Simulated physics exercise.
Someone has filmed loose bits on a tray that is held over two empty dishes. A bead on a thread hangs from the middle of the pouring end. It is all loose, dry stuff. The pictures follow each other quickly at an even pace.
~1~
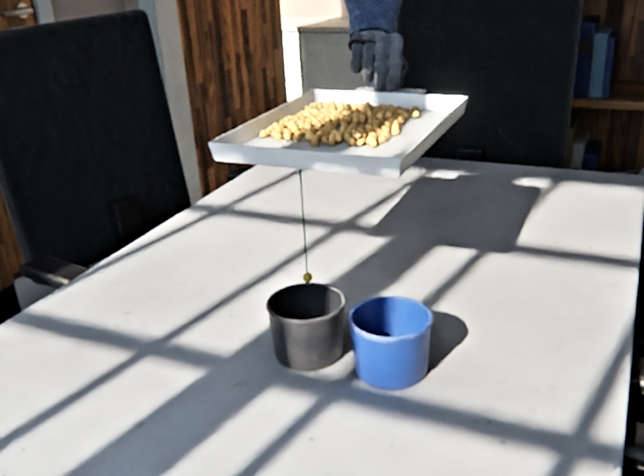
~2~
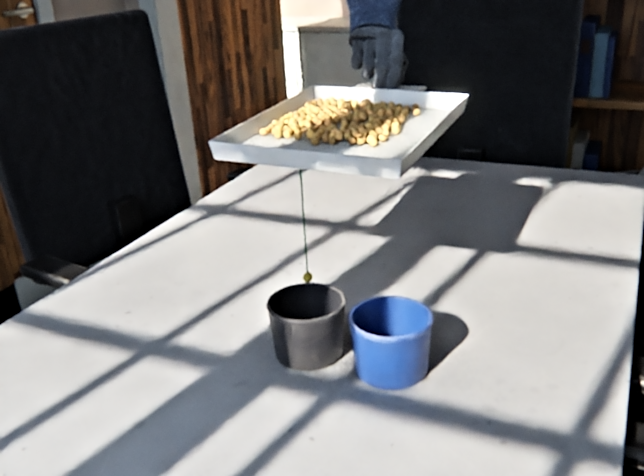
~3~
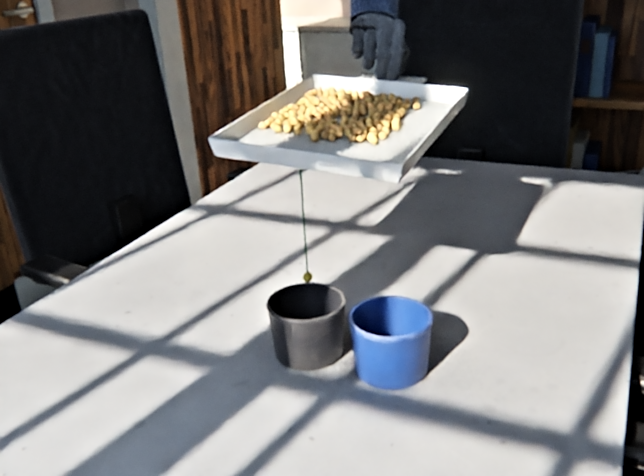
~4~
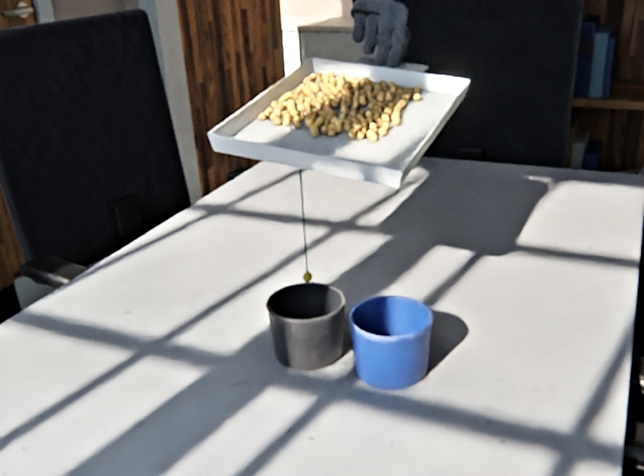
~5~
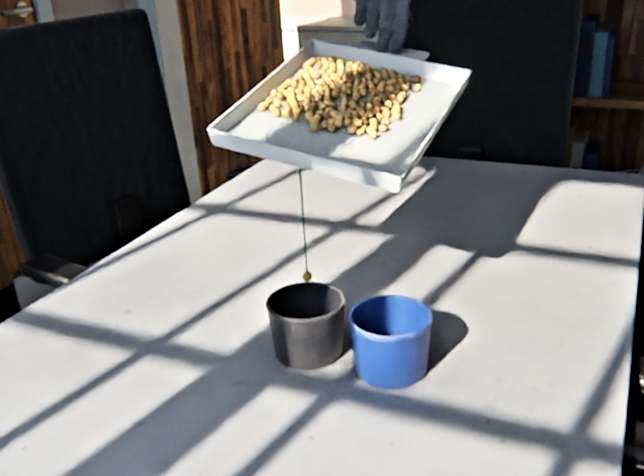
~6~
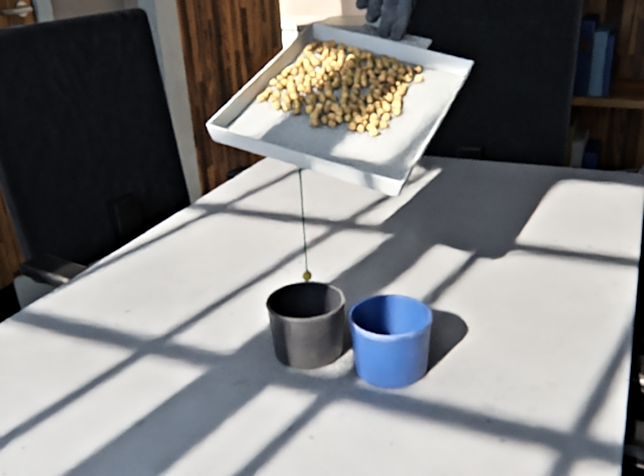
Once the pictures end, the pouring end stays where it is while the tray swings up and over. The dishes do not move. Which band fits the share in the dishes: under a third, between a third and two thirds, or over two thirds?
They take from one third to two thirds between them.
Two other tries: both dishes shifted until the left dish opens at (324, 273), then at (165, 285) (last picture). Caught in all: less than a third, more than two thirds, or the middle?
The first try: Between a third and two thirds. The second: Below one third.
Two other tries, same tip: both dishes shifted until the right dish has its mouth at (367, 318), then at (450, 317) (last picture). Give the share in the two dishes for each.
Roughly 20 per cent, and 50 per cent.
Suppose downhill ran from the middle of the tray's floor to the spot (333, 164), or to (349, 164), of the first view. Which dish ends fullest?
In turn: The dish on the right; the dish on the right.
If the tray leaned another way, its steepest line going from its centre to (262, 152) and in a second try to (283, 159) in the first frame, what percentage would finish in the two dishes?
First some 0, then 10 per cent.
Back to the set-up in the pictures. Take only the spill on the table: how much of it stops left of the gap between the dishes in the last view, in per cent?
Some 10 per cent.
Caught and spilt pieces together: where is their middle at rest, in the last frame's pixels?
Near (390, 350).
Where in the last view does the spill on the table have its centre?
At about (383, 332).
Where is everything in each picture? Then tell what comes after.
Corners of the pouring end at (213, 142) and (398, 157), level; middle of the load at (344, 122), dried chickpeas; left dish at (291, 341); right dish at (377, 359); bead on its thread at (307, 277), in the first frame.
Corners of the pouring end at (214, 141) and (399, 158), level; middle of the load at (344, 120), in the second frame.
Corners of the pouring end at (213, 137) and (399, 163), tipped barely, lowest at the right corner; middle of the load at (344, 114), in the third frame.
Corners of the pouring end at (213, 133) and (399, 169), tipped a little, lowest at the right corner; middle of the load at (344, 104), in the fourth frame.
Corners of the pouring end at (212, 128) and (399, 175), tipped clearly, lowest at the right corner; middle of the load at (344, 94), in the fifth frame.
Corners of the pouring end at (212, 123) and (399, 180), tipped clearly, lowest at the right corner; middle of the load at (344, 85); left dish at (290, 339); right dish at (377, 357), in the sixth frame.
Soon, tray tipped steeply; most on the tray; a small part in the right dish; a small part in the air.
A while on, tray tipped past a quarter turn; about half on the tray; about a third in the right dish; a small part outside both; a small part in the air.
Towards the end, tray tipped past a quarter turn; about half in the right dish; about two thirds outside both.
Finally, tray tipped past a quarter turn; about half in the right dish; none in the left dish; about two thirds outside both.
